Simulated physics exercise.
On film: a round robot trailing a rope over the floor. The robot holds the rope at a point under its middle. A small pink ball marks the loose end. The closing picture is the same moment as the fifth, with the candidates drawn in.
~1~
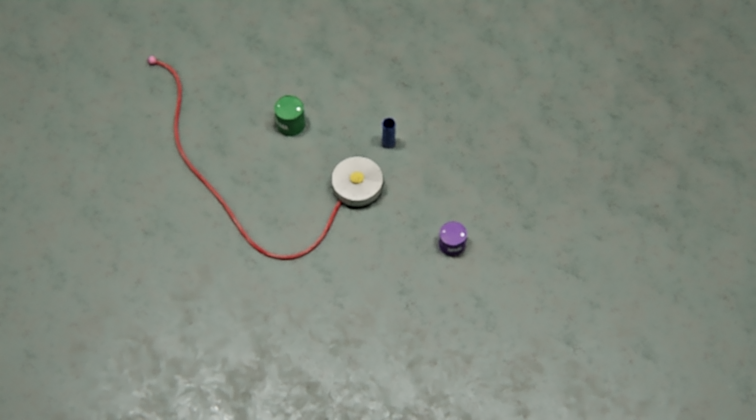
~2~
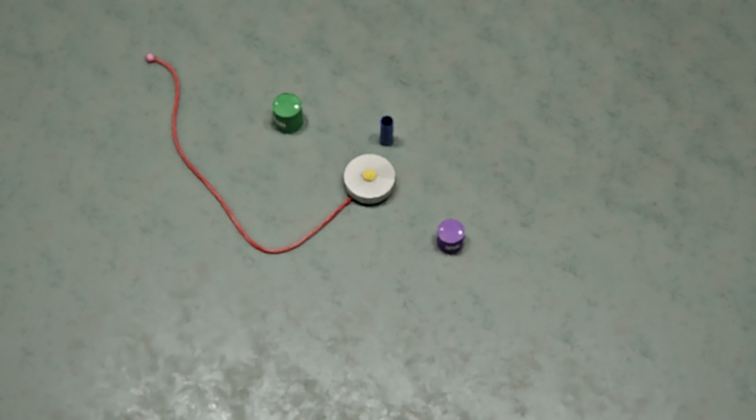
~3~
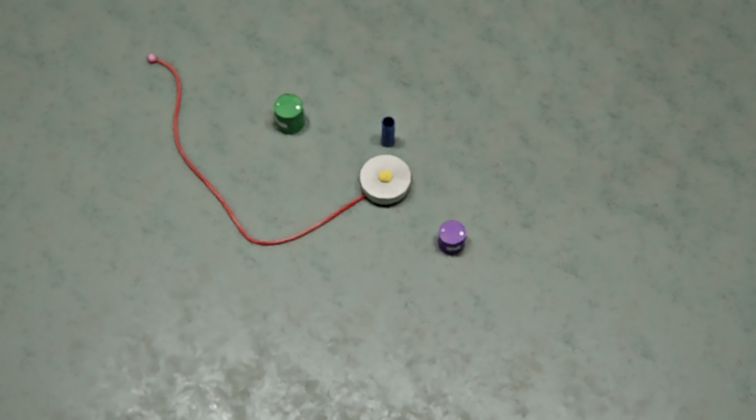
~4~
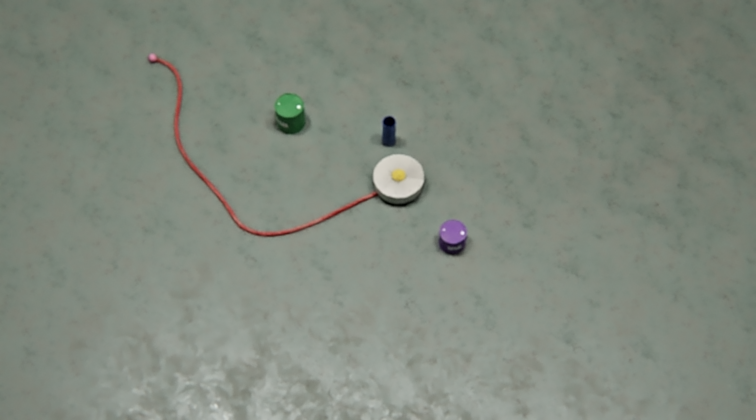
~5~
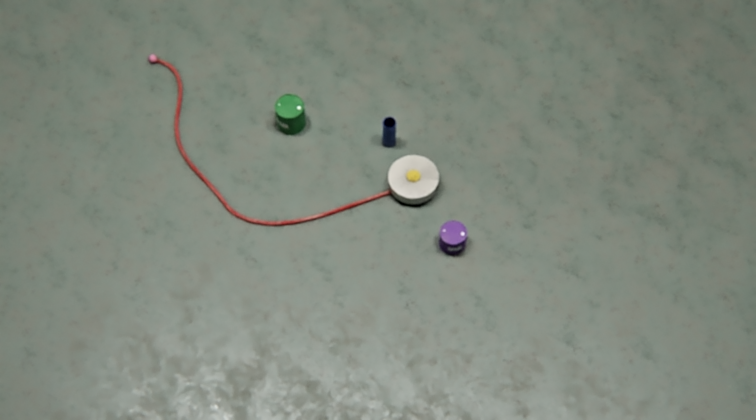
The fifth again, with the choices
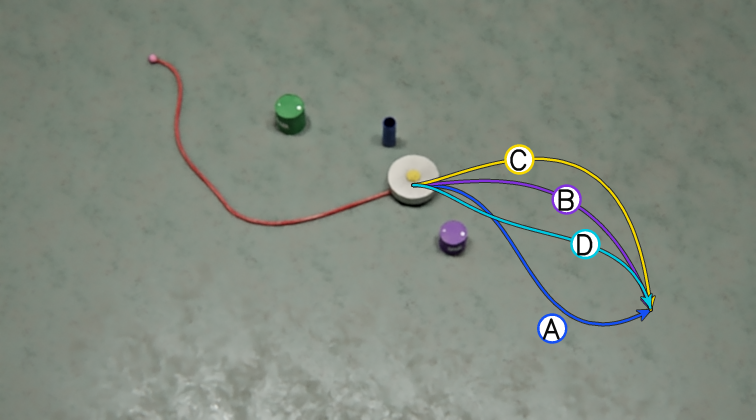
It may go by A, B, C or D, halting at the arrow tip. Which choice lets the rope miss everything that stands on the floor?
Everything stays clear on D.
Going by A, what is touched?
The purple pot.
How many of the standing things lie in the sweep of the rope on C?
In all, two.
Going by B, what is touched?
It meets the green keg.
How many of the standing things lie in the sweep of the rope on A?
In all, one.
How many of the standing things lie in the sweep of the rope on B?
One.
On the copy, A from (413, 185) via (525, 264) to (651, 310); B from (413, 185) via (561, 197) to (651, 310); C from (413, 185) via (580, 168) to (651, 310); D from (413, 185) via (542, 232) to (650, 308).
On D. First, robot (508, 218), middle of the rope (306, 170), free end (164, 67).
Then, robot (611, 250), middle of the rope (408, 188), free end (228, 118).
Finally, robot (653, 306), middle of the rope (462, 208), free end (278, 139); nothing has been touched.
By contrast, A meets the purple pot; B meets the green keg; C meets the green keg and blue post.
